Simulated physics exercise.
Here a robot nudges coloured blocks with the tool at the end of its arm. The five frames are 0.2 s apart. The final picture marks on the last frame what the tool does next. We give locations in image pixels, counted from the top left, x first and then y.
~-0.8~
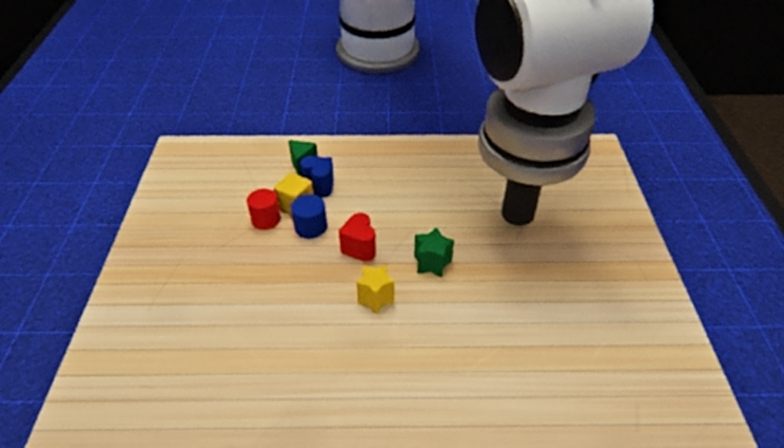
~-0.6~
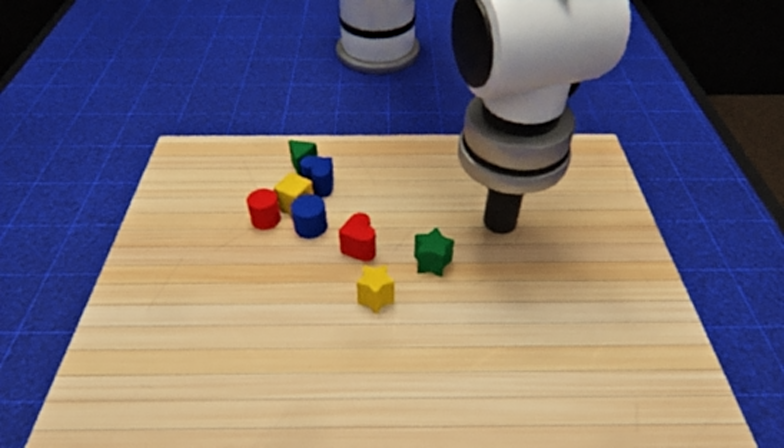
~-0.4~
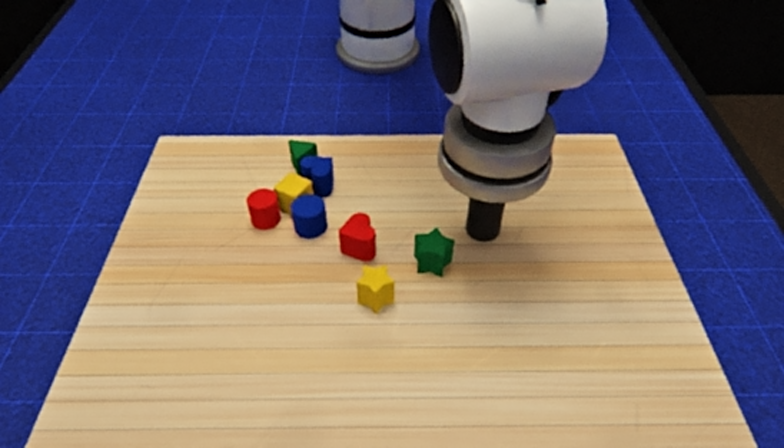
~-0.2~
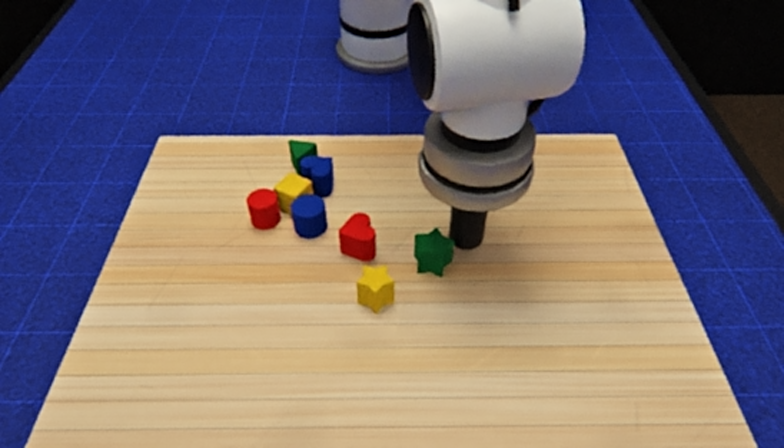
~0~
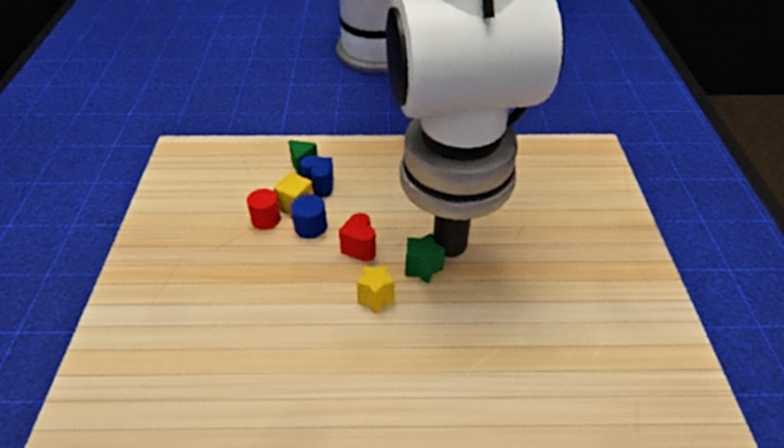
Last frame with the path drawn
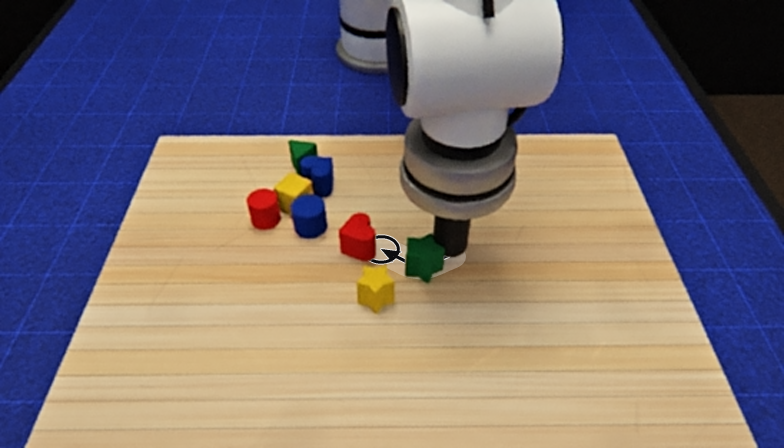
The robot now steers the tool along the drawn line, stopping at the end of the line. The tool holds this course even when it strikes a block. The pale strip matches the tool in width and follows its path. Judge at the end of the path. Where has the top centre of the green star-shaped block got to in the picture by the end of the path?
Around (377, 255).
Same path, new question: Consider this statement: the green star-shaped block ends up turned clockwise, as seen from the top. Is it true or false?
Answer: False.
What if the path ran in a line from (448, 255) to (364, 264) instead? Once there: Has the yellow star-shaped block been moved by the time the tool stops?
Yes.
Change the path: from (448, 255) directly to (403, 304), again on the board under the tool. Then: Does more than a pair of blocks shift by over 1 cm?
Short answer: No.
Drawn move, from (448, 255) by way of (426, 265) and (403, 260) to (381, 249).
What follows on the original path. Halfway along, tool (414, 254); yellow star-shaped block (372, 280); green star-shaped block (387, 257).
At the end, tool (381, 238); blue circular block still; red heart block (346, 222); yellow star-shaped block (371, 281); green star-shaped block (377, 255), turned 40° anticlockwise.
